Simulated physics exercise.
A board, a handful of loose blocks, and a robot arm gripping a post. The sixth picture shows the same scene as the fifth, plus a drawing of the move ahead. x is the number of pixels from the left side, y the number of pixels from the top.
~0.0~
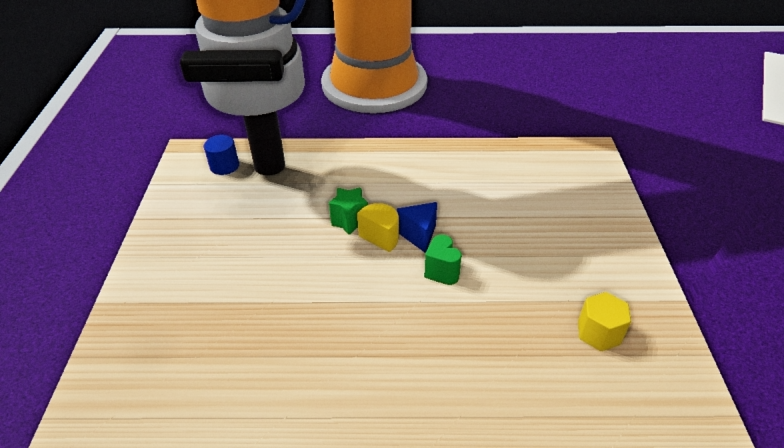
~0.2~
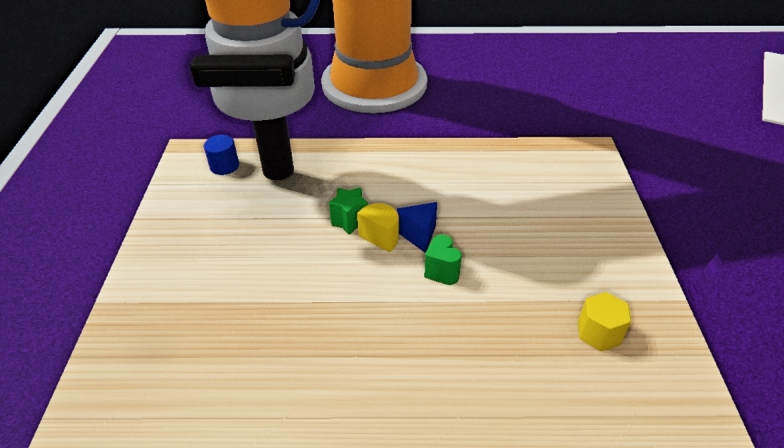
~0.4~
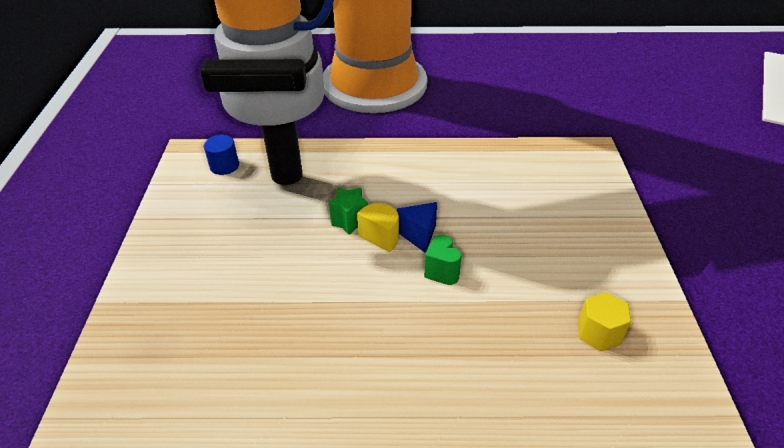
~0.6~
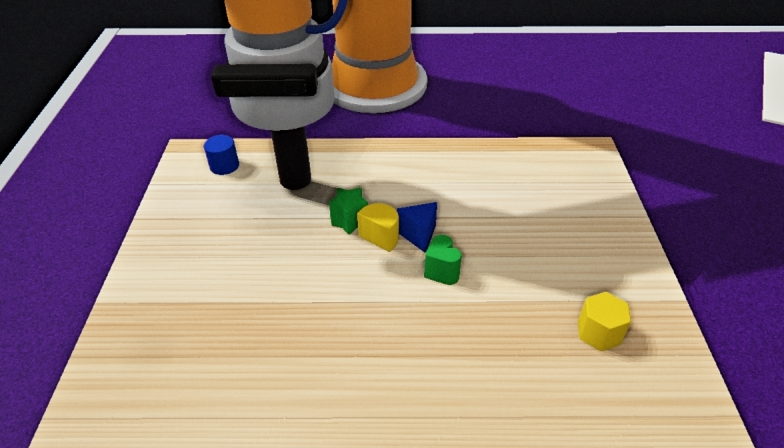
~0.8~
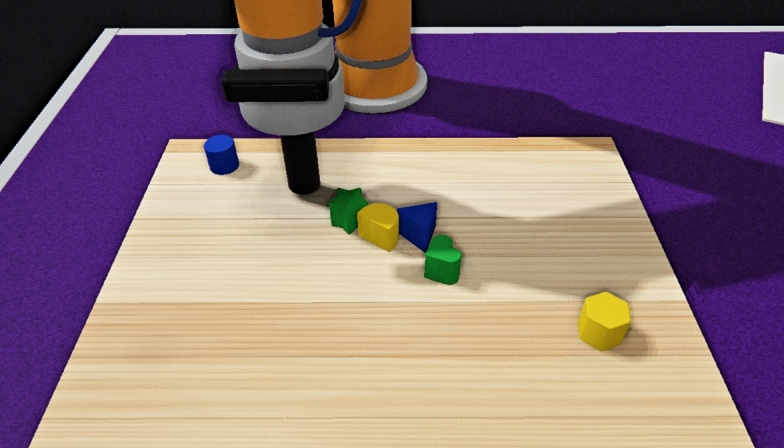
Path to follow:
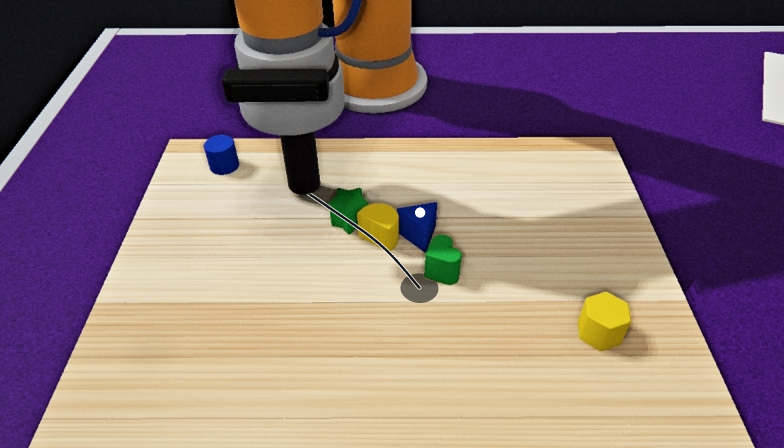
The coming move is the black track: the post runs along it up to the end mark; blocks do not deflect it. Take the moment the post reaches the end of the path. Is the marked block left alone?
In short: Yes.
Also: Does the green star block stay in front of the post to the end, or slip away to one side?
Still being pushed.
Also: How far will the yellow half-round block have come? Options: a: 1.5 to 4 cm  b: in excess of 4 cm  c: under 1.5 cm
I choose b.
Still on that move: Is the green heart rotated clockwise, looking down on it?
Going by the path, no.
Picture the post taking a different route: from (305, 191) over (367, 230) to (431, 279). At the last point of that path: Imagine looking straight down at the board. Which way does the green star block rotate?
Direction: Clockwise.
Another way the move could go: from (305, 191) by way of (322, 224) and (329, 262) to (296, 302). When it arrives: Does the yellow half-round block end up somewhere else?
My answer is yes.
The line goes from (305, 191) over (364, 232) to (419, 288); the dot is on the blue triangular block.
On the path given first. One third of the way, post at (344, 211); green star block at (370, 210); yellow half-round block at (398, 226), turned 15° clockwise.
Two thirds of the way, post at (385, 242); green star block at (414, 243); yellow half-round block at (442, 264), turned 20° clockwise; green heart at (475, 263), turned 30° anticlockwise.
At the end, post at (420, 281); green star block at (453, 277); yellow half-round block at (481, 302), turned 25° clockwise; blue triangular block unmoved; green heart at (486, 265), turned 45° anticlockwise.
